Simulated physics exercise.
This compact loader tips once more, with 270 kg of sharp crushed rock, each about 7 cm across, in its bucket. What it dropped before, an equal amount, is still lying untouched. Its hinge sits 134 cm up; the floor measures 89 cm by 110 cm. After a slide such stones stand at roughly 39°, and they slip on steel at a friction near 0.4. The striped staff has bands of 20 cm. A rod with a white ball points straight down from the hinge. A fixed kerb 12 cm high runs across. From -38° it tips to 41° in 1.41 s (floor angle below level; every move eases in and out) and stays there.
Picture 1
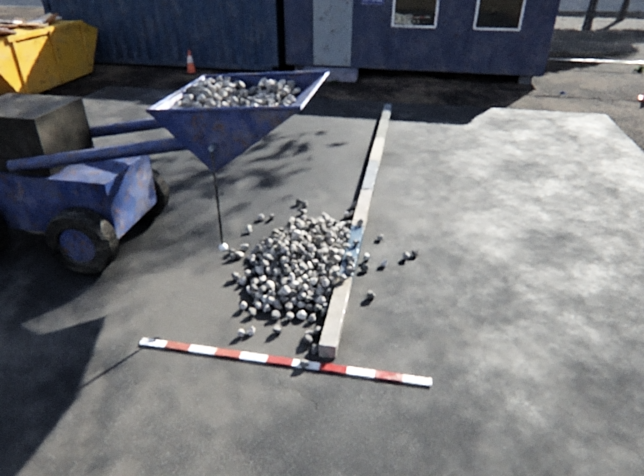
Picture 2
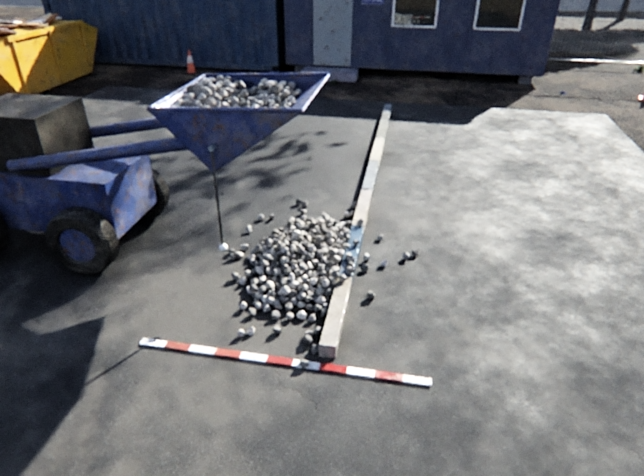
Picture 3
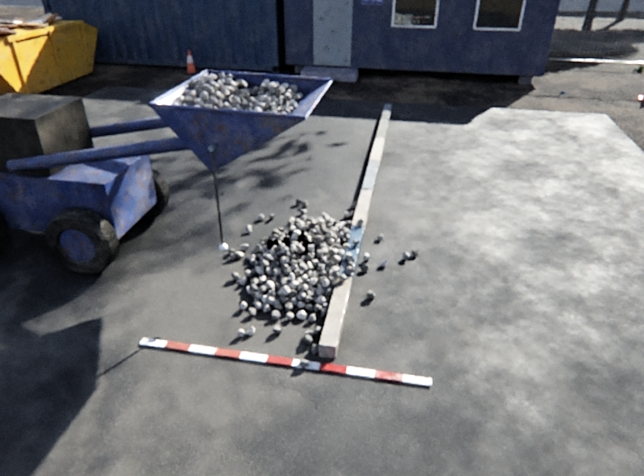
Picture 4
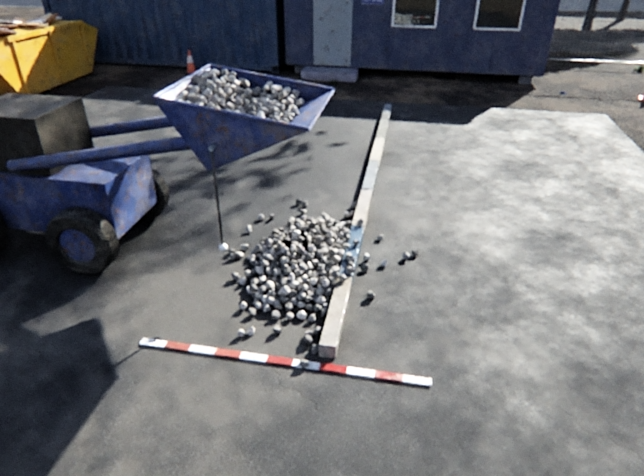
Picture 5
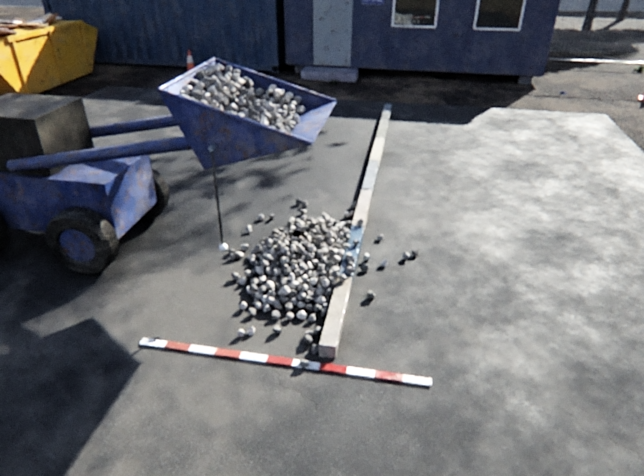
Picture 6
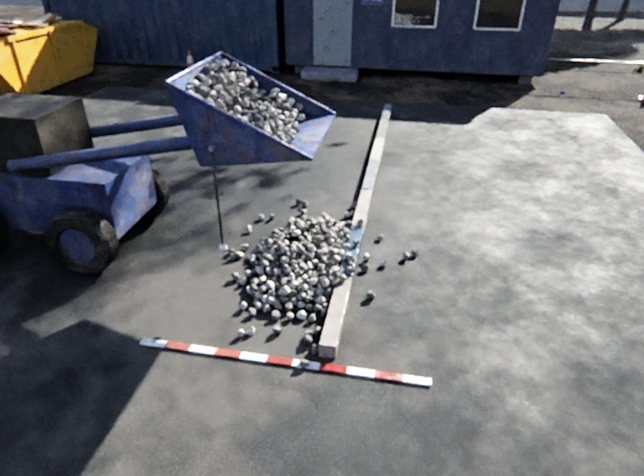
A blue loader held a bucket full of grey stones above a pile on the ground beside a long kerb, and slowly tilted the bucket so its right edge dipped while the back rose.
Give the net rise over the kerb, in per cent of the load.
Roughly 40 per cent of a load more.
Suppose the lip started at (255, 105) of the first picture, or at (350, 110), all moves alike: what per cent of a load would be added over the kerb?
Near 5 per cent from the first place, 95 from the second.
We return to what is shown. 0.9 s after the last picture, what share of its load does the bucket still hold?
It holds some 55 per cent.
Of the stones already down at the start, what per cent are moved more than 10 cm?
About 0 per cent.
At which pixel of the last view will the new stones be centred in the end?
Their middle is at about (342, 253).
Then, 0.5 s after the last picture the floor is at 29°; in per cent of one load, 100 in the bucket, 99 on this side of the kerb, 1 over the kerb; the foremost stones are at (380, 262).
Then, 0.9 s after the last picture the floor is at 41°; in per cent of one load, 57 in the bucket, 141 on this side of the kerb, 1 over the kerb; the foremost stones are at (380, 262).
Then, 1.3 s after the last picture the floor is at 41°; in per cent of one load, 9 in the bucket, 176 on this side of the kerb, 15 over the kerb; the foremost stones are at (408, 265).
Then, 3.8 s after the last picture the floor is at 41°; in per cent of one load, 0 in the bucket, 159 on this side of the kerb, 41 over the kerb; the foremost stones are at (466, 276). Net gain over the kerb, 40.
